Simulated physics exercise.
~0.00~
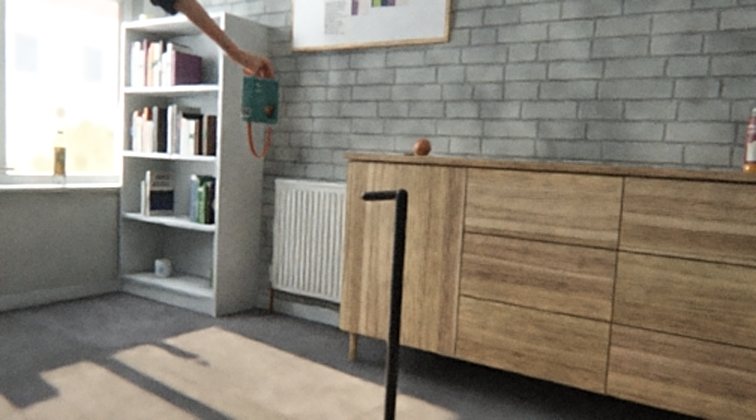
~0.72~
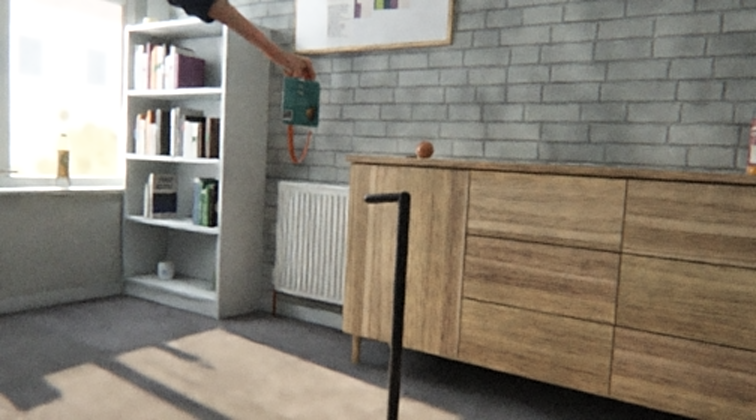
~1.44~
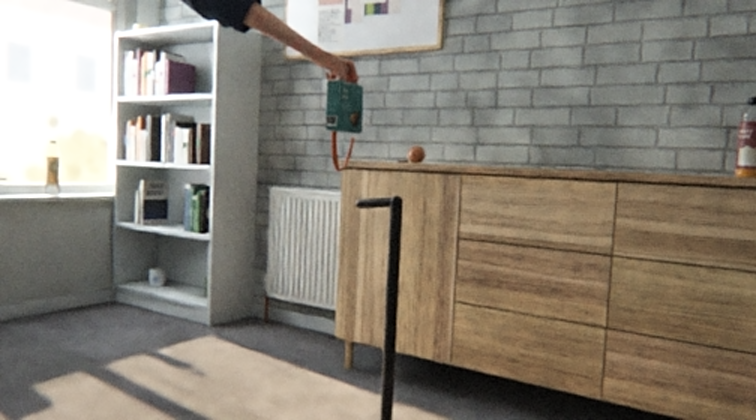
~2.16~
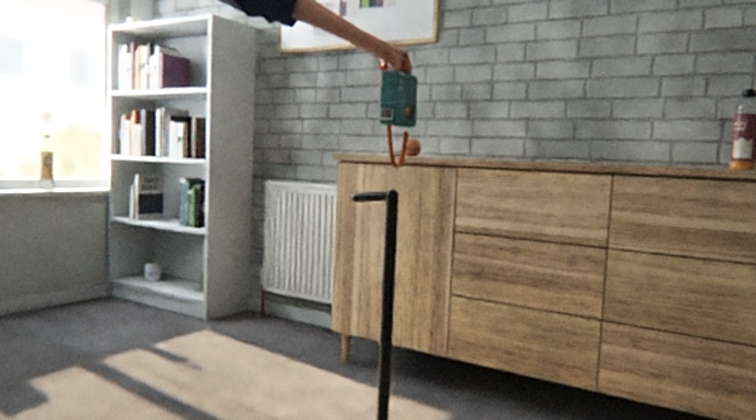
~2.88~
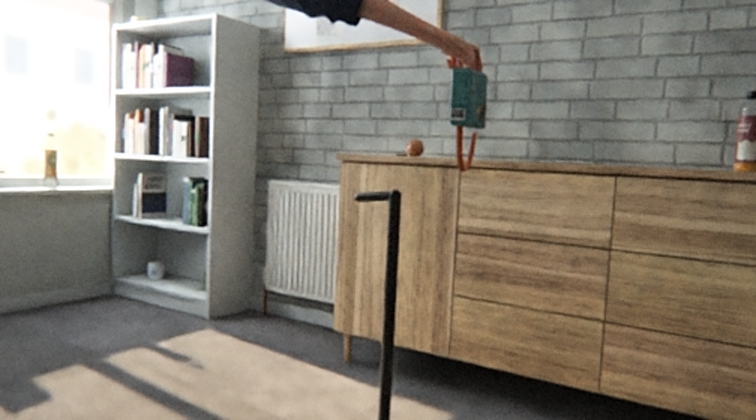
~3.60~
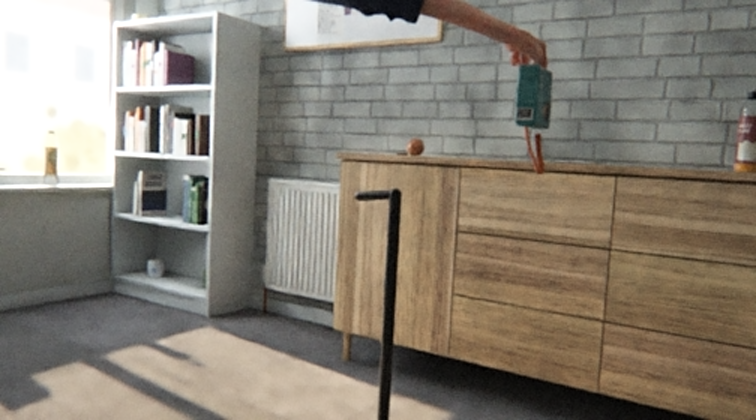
In this clip, a hand holds a turquoise pouch upright with an orange loop hanging beneath it and carries it steadily rightward above a black post with a sideways hook, passing over without catching and ending to the right, above a wooden sideboard.
